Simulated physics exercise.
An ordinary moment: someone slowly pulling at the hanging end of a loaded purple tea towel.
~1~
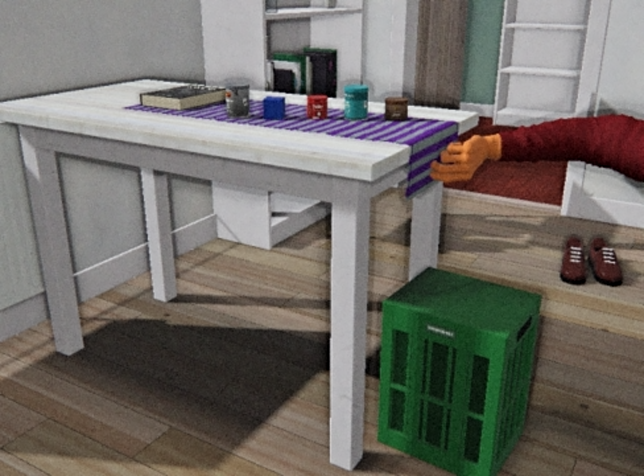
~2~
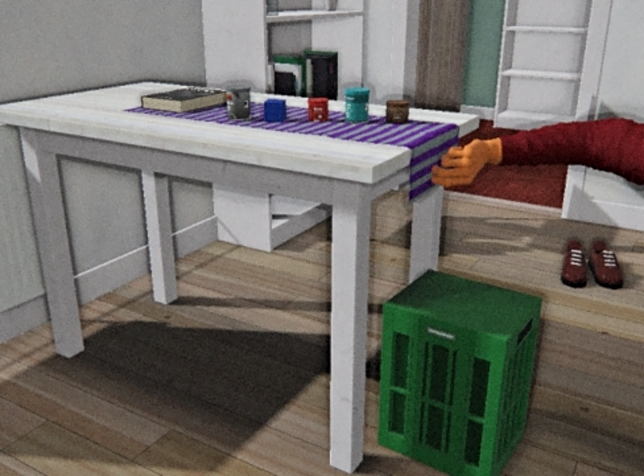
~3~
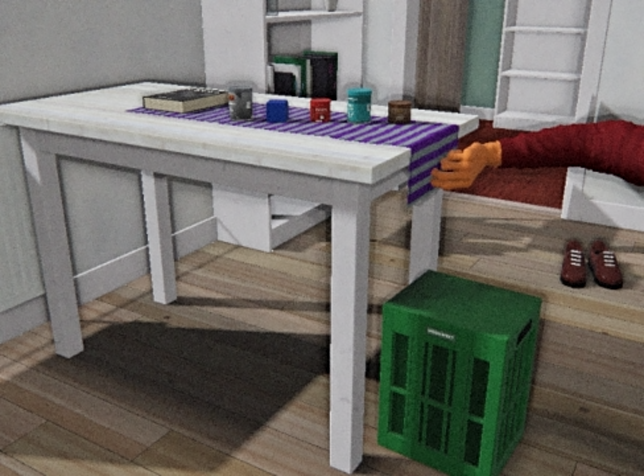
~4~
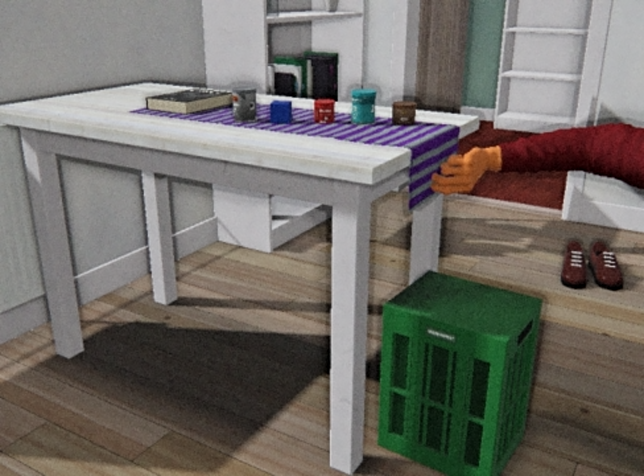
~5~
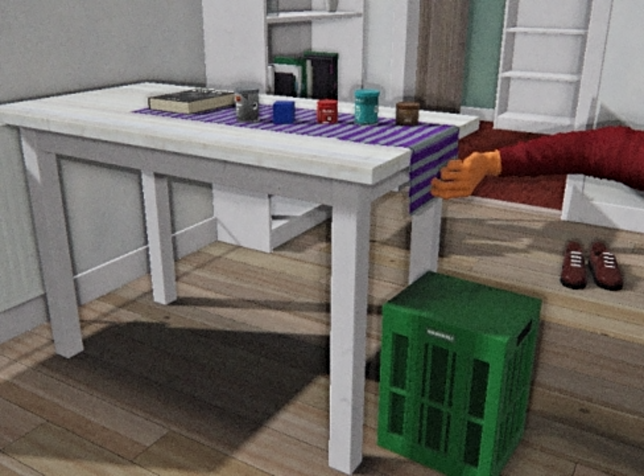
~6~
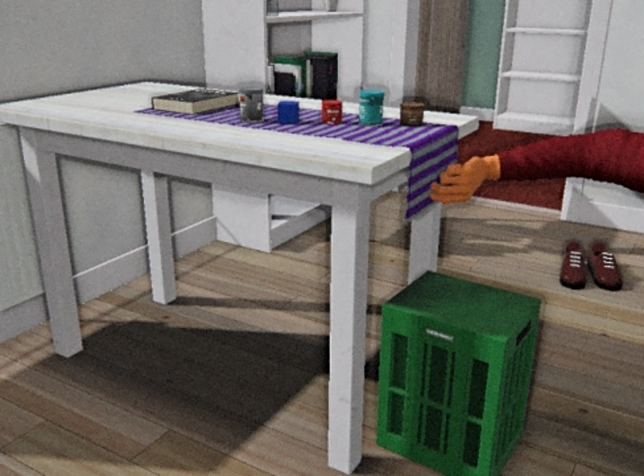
In the video, an orange hand at the right slowly pulls the hanging end of a purple striped cloth downward, and the grey, blue, red, turquoise and brown items on it shift slightly right across the white table.
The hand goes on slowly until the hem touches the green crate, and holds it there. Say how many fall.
It carries off two.
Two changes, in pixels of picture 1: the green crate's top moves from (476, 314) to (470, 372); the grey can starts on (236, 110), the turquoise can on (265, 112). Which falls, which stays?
The grey can survives; the turquoise can remains up.
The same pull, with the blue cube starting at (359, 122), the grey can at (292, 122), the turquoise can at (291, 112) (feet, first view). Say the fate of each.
The blue cube is carried off; the grey can survives; the turquoise can does not fall.
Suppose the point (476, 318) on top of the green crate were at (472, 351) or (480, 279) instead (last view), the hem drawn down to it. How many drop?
It would be 3 and 1.
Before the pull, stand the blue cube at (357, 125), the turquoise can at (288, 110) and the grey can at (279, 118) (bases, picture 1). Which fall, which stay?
The blue cube is carried off; the turquoise can survives; the grey can remains up.
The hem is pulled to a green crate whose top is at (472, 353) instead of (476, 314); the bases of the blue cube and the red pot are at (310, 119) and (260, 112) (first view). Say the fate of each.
The blue cube goes over, the red pot stays on.
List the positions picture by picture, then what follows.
Hem (406, 201); brown pot (397, 99); turquoise can (356, 87); red pot (317, 97); blue cube (274, 98); grey can (237, 84); top of the crate (476, 314), in the first frame.
Hem (408, 204); brown pot (398, 102), in the second frame.
Hem (406, 208); turquoise can (360, 90), in the third frame.
Hem (408, 213); red pot (324, 101); top of the crate (477, 317), in the fourth frame.
Hem (409, 217); blue cube (284, 102), in the fifth frame.
Hem (404, 223); brown pot (412, 104); turquoise can (372, 91); red pot (332, 102); blue cube (288, 102); grey can (251, 89), in the sixth frame.
Soon after, hem near (431, 243); all still up.
Then, hem near (429, 276); brown pot gone.
Further on, hem on the crate; brown pot and turquoise can gone.
At rest, hem on the crate; brown pot and turquoise can gone. The answer is two.
